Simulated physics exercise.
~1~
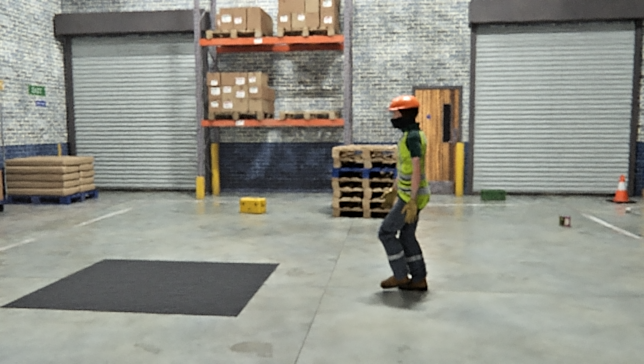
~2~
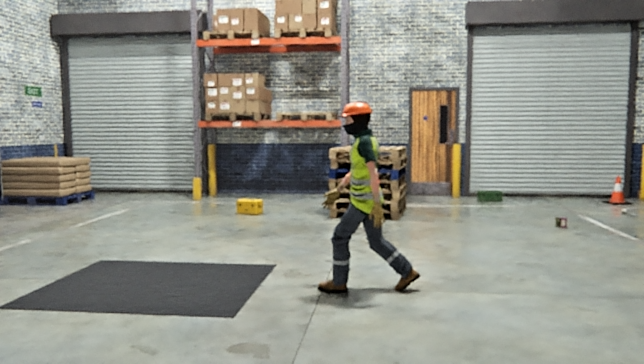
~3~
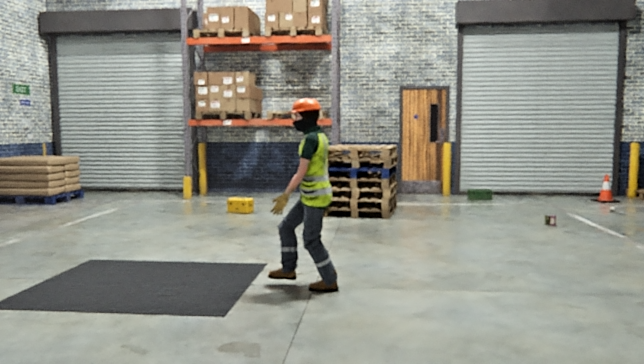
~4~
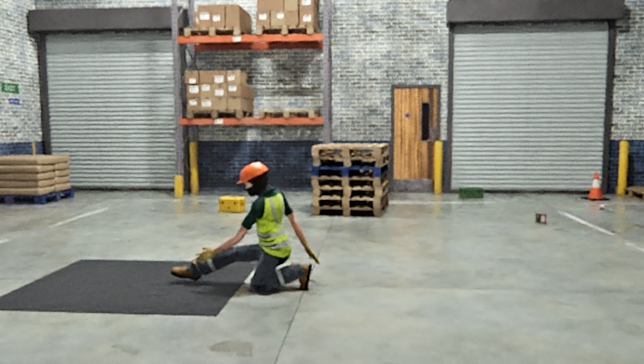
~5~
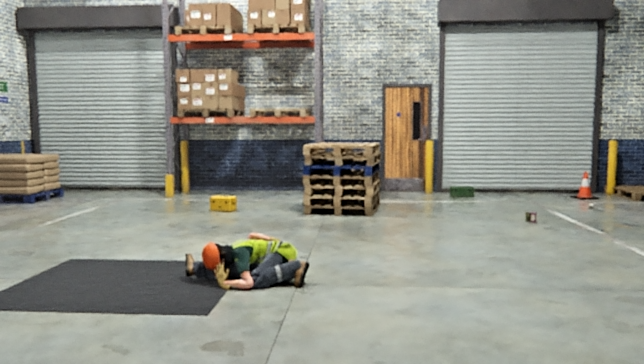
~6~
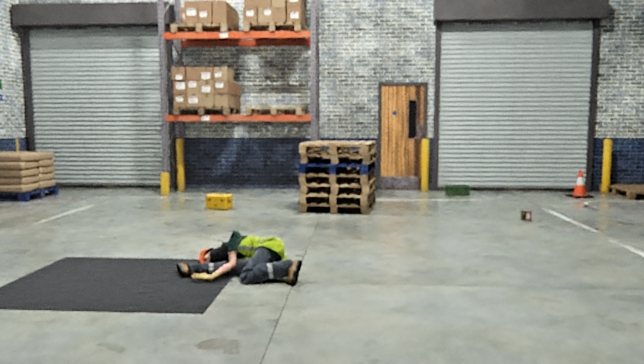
At the start, a person in an orange hard hat and yellow safety vest walks left across a warehouse floor towards a black mat, with shelving, stacked pallets and roller doors behind. The camera pans slightly right as the person strides closer. Near the mat's edge, the person sinks down, one leg stretched forward onto it and both arms spread. The body then folds forward and low, the head dropping over the mat. Finally the person lies slumped on the floor, head past the mat's near edge, while the chest and hips remain short of it.
